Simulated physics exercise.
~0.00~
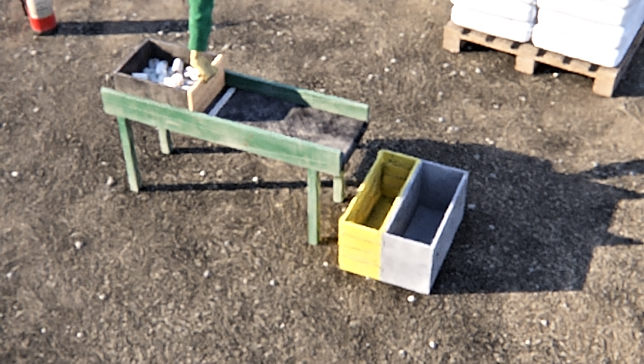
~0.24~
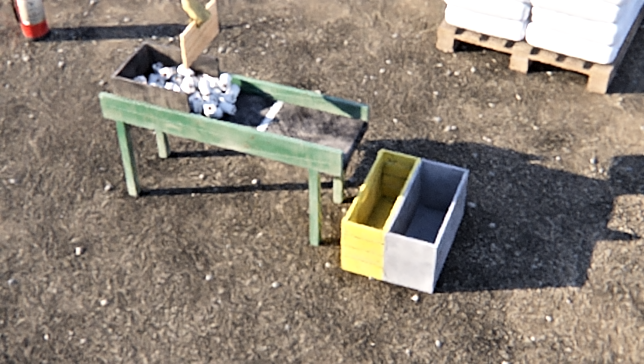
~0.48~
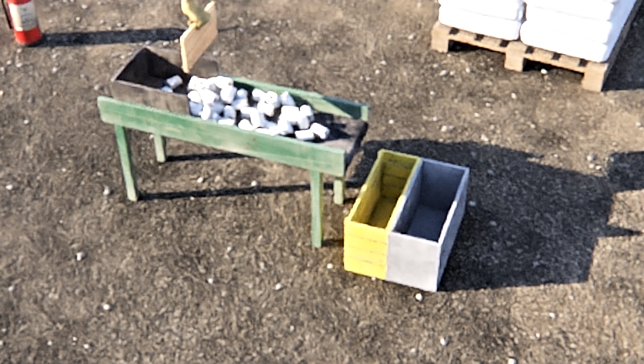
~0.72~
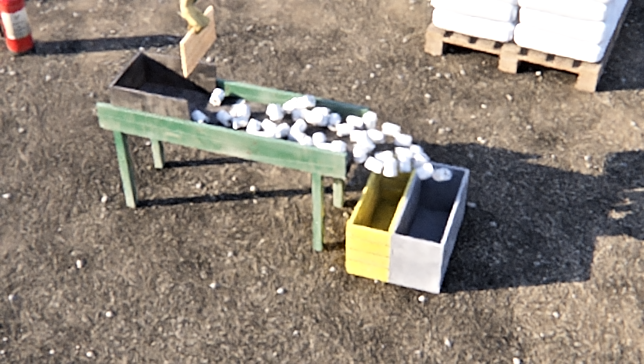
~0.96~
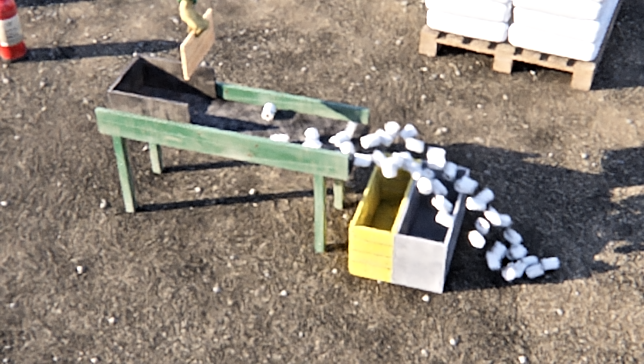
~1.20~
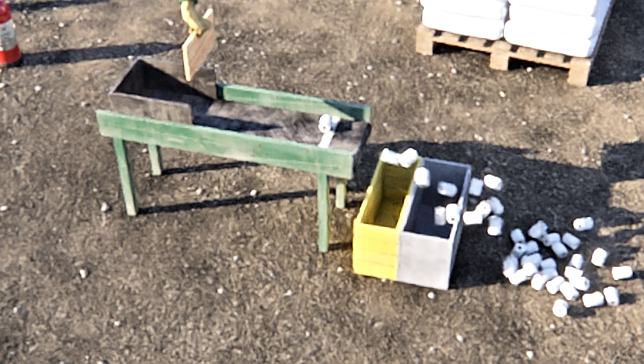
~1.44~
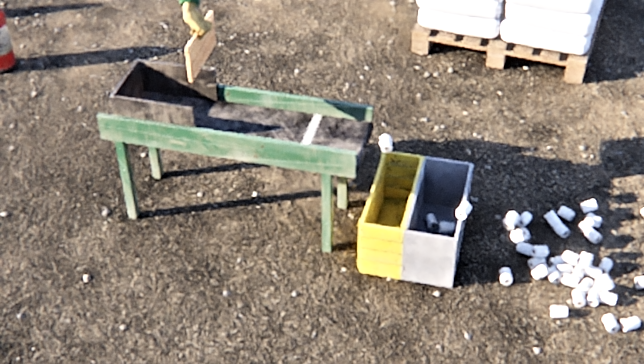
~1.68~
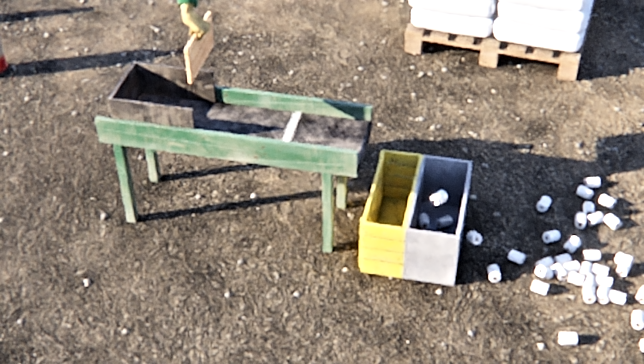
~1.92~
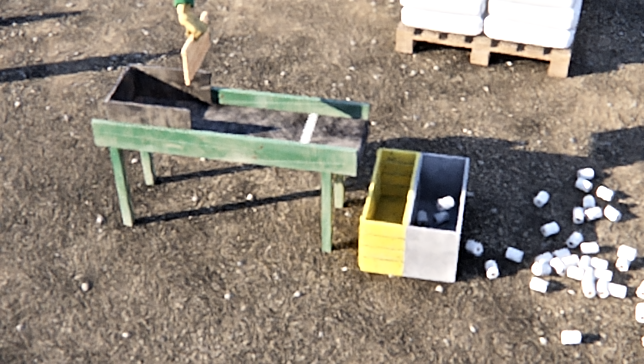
White paper rolls ride down the belt, and most land beyond the grey bin.
